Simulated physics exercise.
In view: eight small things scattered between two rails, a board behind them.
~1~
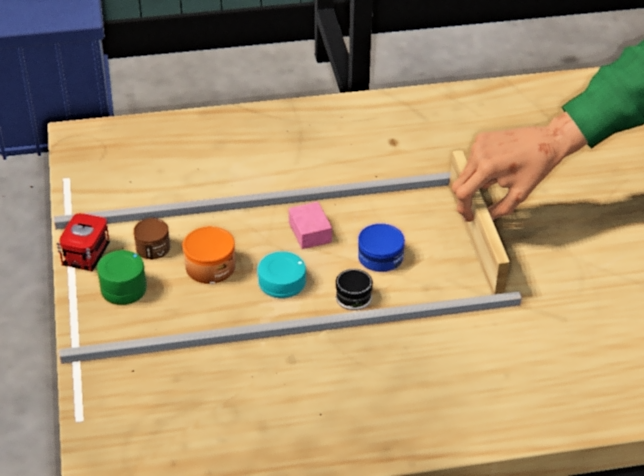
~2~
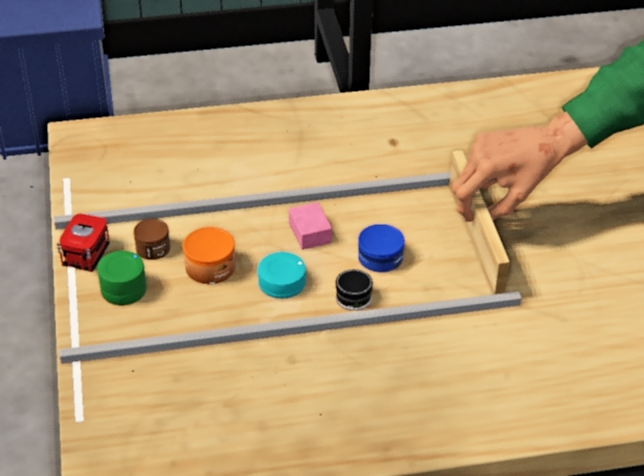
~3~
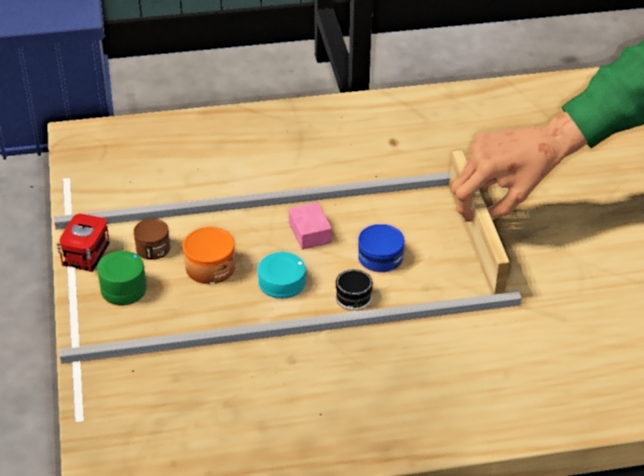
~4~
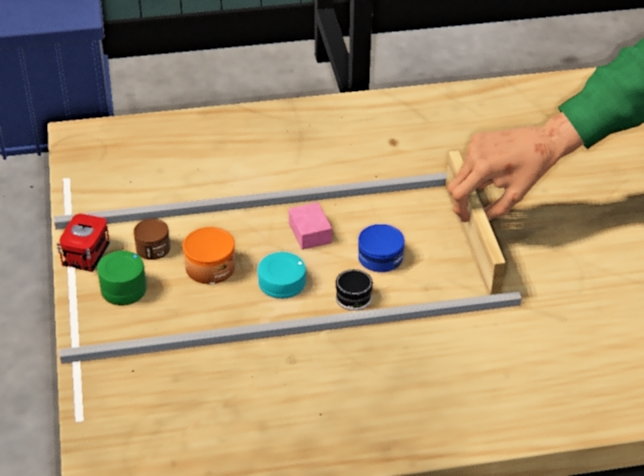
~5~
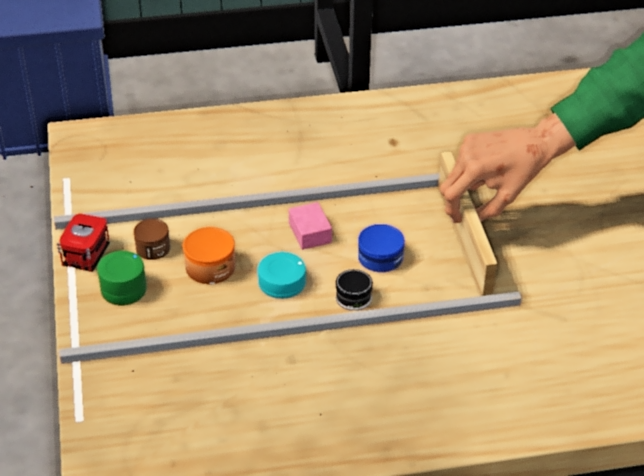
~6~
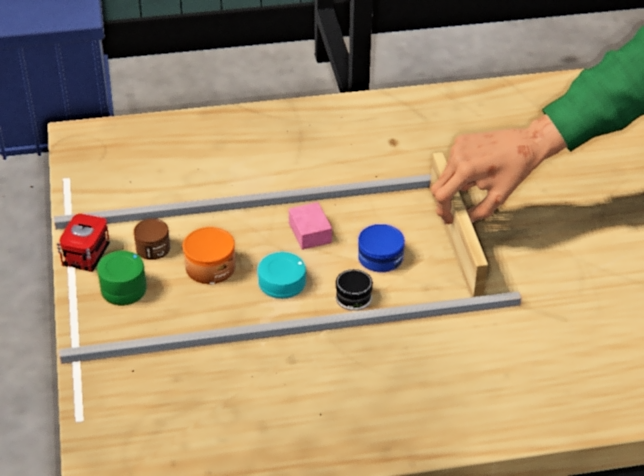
We see eight small objects, including a red case and a green lid, scattered between two rails on a wooden table; a hand holds a board still at the right, then slides it slightly left while the objects stay put.
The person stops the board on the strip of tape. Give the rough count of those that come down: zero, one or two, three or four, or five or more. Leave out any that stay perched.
In the end the number that fall off is five or more.
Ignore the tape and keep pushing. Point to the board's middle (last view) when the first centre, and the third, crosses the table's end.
Near (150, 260) and (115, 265).
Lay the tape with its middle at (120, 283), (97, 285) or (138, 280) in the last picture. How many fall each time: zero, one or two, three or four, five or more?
In that order: Either one or two; at least five; 1 or 2.
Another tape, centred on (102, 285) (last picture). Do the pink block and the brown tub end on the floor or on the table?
The pink block does not fall; the brown tub is lost.
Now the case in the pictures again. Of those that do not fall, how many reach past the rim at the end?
It comes to 2.
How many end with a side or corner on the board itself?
2 of them.
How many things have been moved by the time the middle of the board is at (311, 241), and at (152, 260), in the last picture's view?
At the one place 4, at the other 8.
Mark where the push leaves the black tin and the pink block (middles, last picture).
About (55, 335), and the other about (54, 255).
Soon after, none off yet; red case at rest near (84, 242); green lid at rest near (122, 278); brown tub at rest near (152, 240).
At rest, the number that fall off is five or more; fallen, blue tub, turquoise lid, orange tub, brown tub, green lid and red case.
